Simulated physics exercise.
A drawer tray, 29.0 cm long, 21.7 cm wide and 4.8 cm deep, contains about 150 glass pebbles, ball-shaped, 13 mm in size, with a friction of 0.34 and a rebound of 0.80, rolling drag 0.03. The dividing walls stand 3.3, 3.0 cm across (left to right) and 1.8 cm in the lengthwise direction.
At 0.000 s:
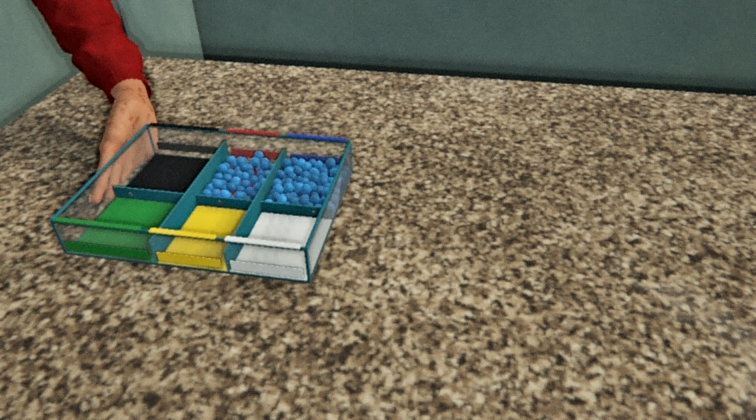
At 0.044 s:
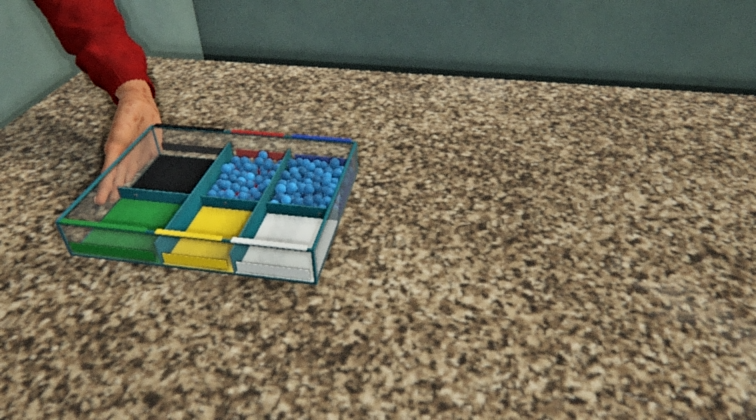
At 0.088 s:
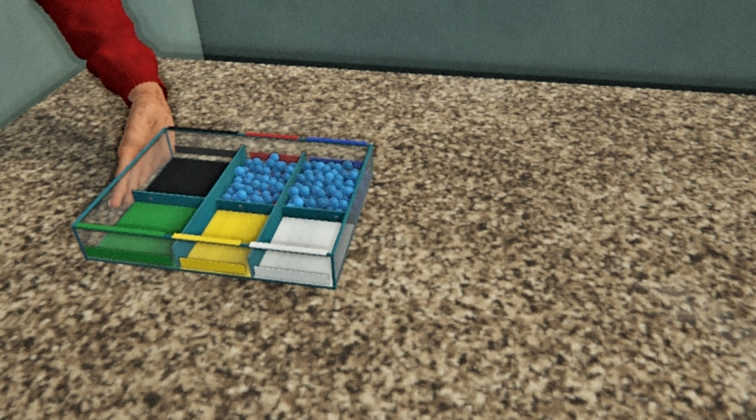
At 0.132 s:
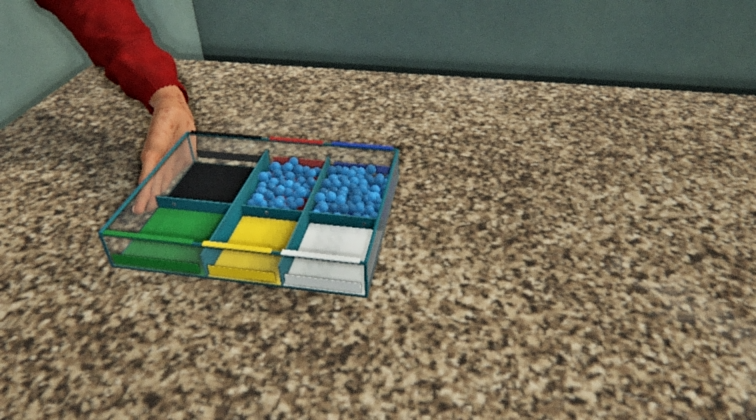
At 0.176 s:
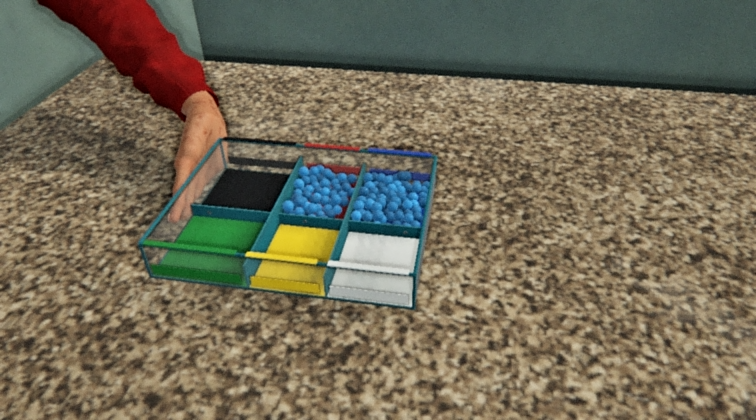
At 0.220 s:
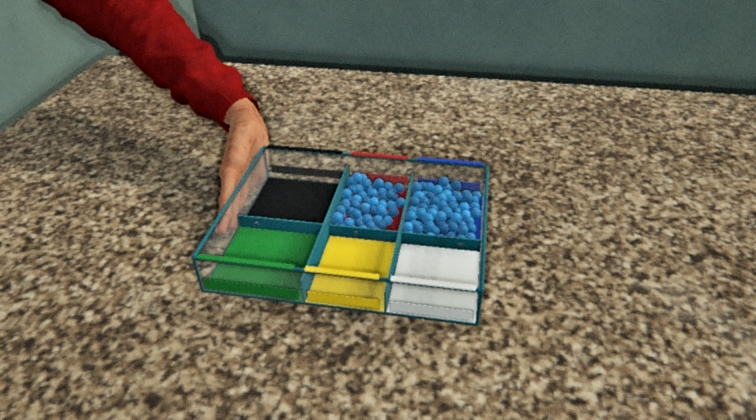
We see a hand in a red sleeve push a clear, divided tray with coloured compartments, two holding small blue balls, to the right and slightly nearer across a speckled countertop, gaining speed while the balls stay in their sections.
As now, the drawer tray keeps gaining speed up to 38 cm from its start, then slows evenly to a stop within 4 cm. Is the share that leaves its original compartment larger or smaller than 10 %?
Well, the share out of place is bigger than a tenth.
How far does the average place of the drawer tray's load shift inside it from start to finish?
Measured shift: Approx. 1.0 cm, an estimate.
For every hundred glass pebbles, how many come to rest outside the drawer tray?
Some 5 per cent of it.
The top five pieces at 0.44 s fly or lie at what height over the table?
About 11 cm above the table.
After 0.31 s, tilt 0 degrees; red 40 %, blue 60 %; 0 % away from where they began.
After 0.38 s, tilt 0 degrees; red 40 %, blue 60 %; 5 % away from where they began.
After 0.44 s, tilt 0 degrees; red 35 %, blue 55 %, white 5 %, in the air 5 %; 10 % away from where they began.
After 0.50 s, tilt 0 degrees; red 35 %, blue 55 %, white 5 %, in the air 5 %; 15 % away from where they began.
By 2.3 s all is still; outside 5 %, red 30 %, blue 55 %, white 5 %; 15 % away from where they began.
